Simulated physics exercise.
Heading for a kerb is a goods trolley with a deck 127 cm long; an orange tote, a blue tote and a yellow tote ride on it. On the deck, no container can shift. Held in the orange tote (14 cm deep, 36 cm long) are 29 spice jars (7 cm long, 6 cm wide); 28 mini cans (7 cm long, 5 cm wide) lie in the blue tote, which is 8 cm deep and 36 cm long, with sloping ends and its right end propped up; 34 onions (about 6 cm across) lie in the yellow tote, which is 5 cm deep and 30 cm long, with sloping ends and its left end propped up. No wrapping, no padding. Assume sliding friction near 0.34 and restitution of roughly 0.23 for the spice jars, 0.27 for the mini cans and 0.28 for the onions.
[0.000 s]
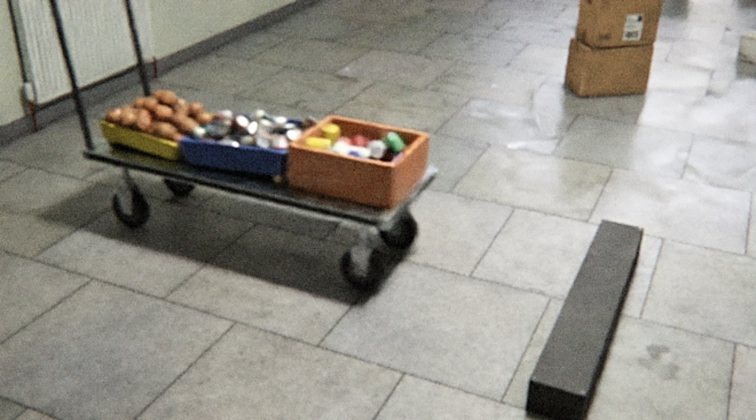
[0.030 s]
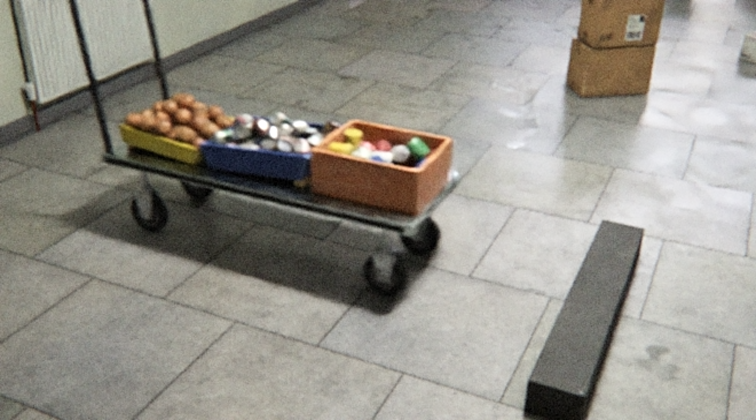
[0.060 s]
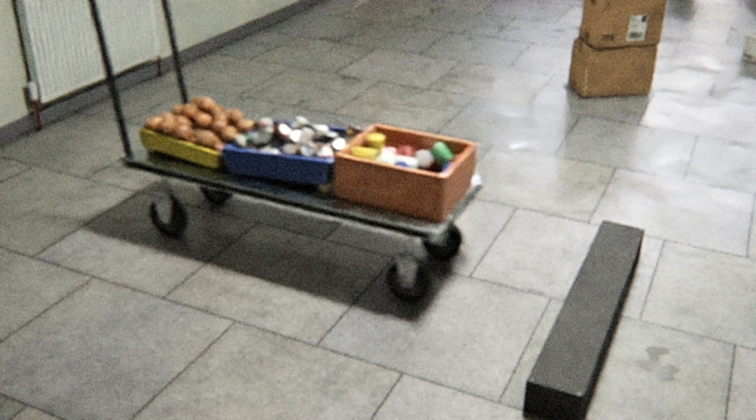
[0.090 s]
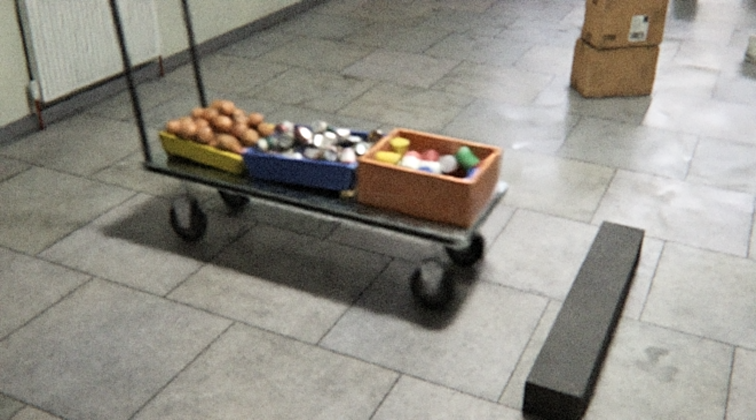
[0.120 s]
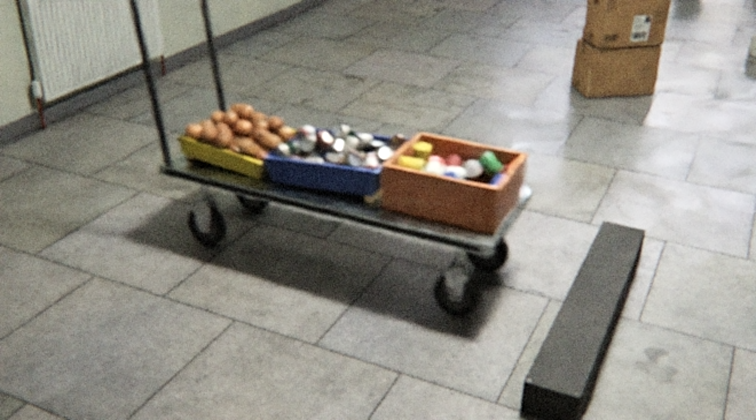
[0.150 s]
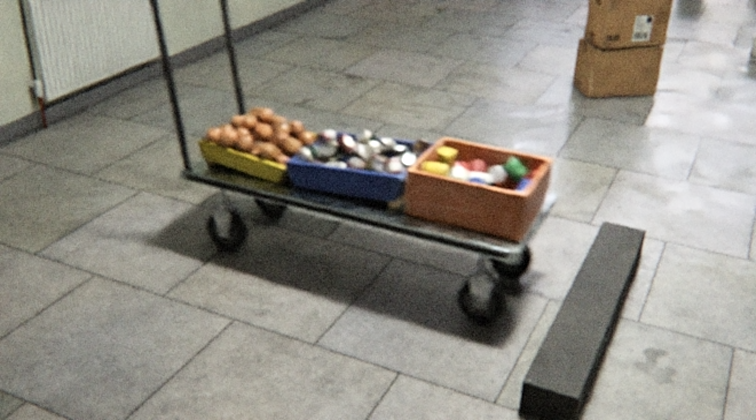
In the video, a flat trolley carrying a yellow tote of round brown items, a blue tote of small cans, and an orange tote of colourful jars rolls steadily rightward across a tiled floor, drawing closer to a dark bar.
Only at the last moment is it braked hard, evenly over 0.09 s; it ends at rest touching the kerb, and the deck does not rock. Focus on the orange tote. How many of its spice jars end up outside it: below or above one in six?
The dropped share sits below one sixth.
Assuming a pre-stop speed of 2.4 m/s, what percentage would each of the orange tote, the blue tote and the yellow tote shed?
Orange tote 0 %, blue tote 0 %, yellow tote 40 %.
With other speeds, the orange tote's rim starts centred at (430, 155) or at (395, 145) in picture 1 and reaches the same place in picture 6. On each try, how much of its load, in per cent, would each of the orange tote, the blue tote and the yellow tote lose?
Orange tote: 0 / 0 percent; blue tote: 0 / 10 percent; yellow tote: 10 / 30 percent.
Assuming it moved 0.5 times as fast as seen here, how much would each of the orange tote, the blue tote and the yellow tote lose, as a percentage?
Orange tote 0, blue tote 0, yellow tote 20 per cent.
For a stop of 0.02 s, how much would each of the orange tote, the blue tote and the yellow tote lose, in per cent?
Orange tote 10, blue tote 20, yellow tote 60 %.
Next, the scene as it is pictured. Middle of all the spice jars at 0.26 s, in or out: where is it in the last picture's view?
Around (550, 197) in pixels.
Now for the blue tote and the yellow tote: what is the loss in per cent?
Load lost - blue tote: 5 %; yellow tote: 40 %.
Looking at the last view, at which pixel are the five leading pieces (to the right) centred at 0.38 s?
I'd say near (579, 198).
After 0.16 s, the brake bites.
After 0.26 s, orange tote 29 in, 0 out, blue tote 28 in, 0 out and yellow tote 33 in, 1 out.
After 0.38 s, orange tote 29 in, 0 out, blue tote 26 in, 2 out and yellow tote 24 in, 10 out.
After 0.61 s, orange tote 28 in, 1 out, blue tote 26 in, 2 out and yellow tote 20 in, 14 out.
Final count (at 1.12 s), orange tote 28 in, 1 out, blue tote 26 in, 2 out and yellow tote 20 in, 14 out. Asked share, 1 of 29, 3 per cent.
